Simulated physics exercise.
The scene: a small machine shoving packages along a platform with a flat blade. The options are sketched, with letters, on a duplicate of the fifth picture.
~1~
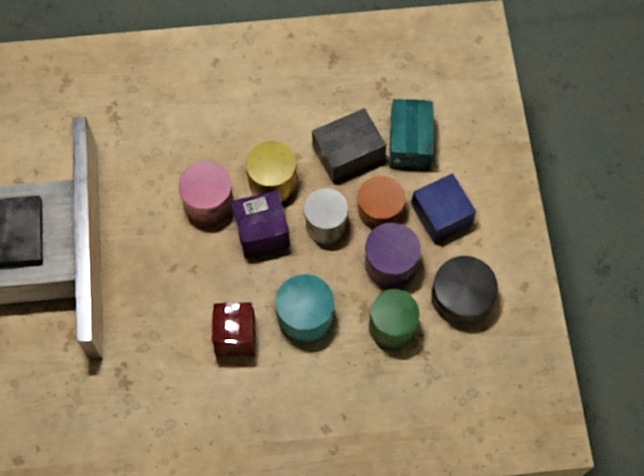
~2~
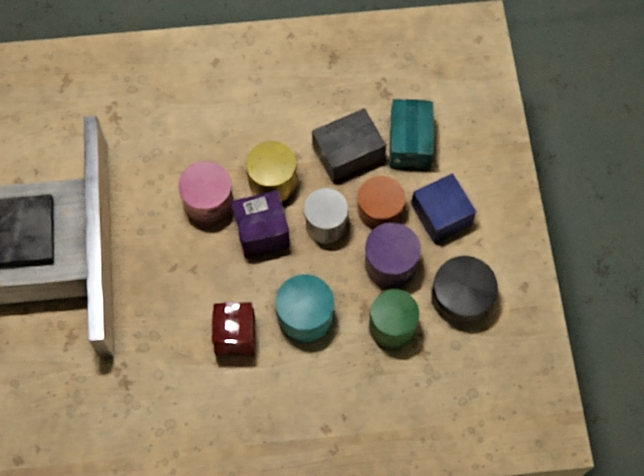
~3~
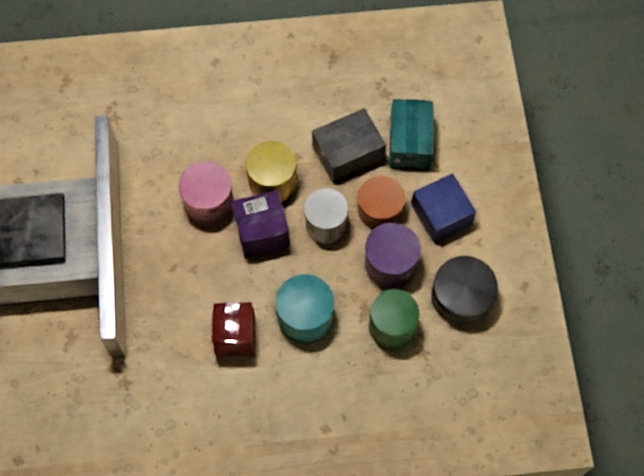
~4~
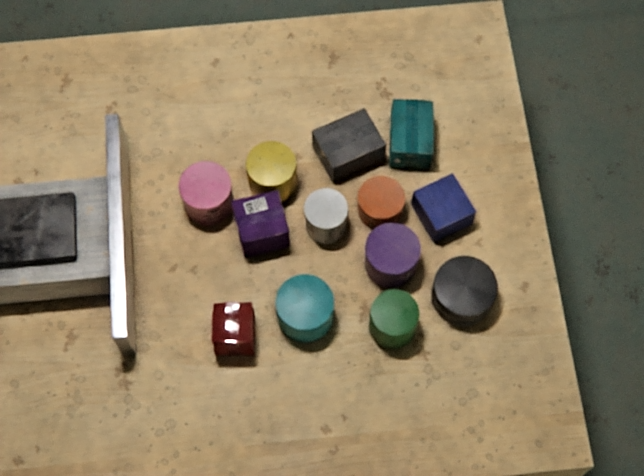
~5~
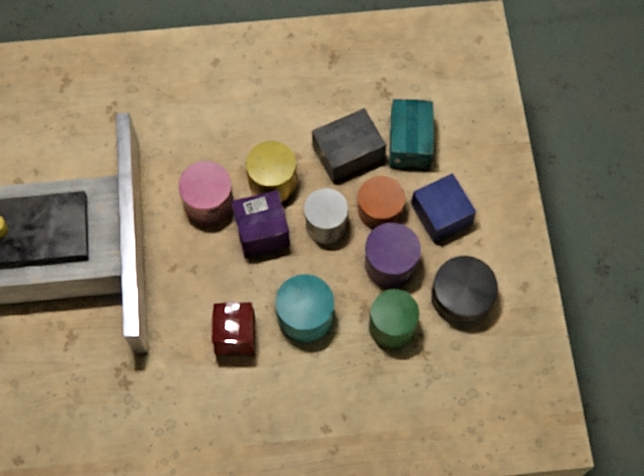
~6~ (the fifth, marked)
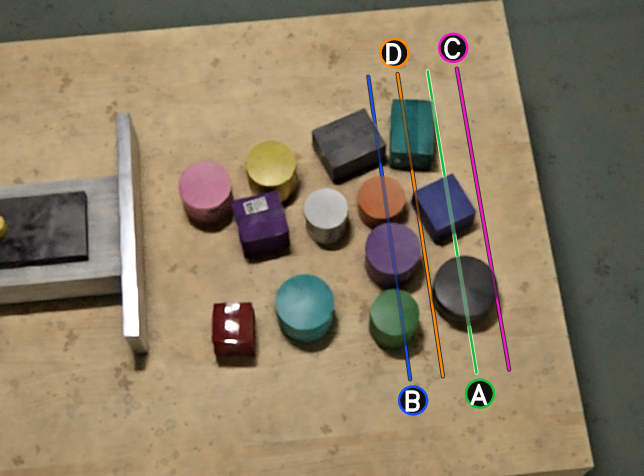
A flat metal blade slides slowly right across the platform toward a cluster of unmoving colored blocks.
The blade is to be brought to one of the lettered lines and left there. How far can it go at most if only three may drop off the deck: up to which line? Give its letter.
Stop at A.
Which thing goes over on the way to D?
The turquoise box goes over.
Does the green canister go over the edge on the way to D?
No.
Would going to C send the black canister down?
By then, yes.
On the marked copy, A at (451, 213); B at (388, 219); C at (482, 211); D at (419, 216).
Following A. Soon after the start, robot (163, 217); grey parcel (364, 131); red box (283, 323).
Later, robot (282, 206); turquoise box (485, 124); black canister (506, 289).
In the end, robot (370, 197); turquoise box over the edge; black canister over the edge; three fallen.
As for the rest, B is within the limit but short; C drops eight; D is within the limit but short.
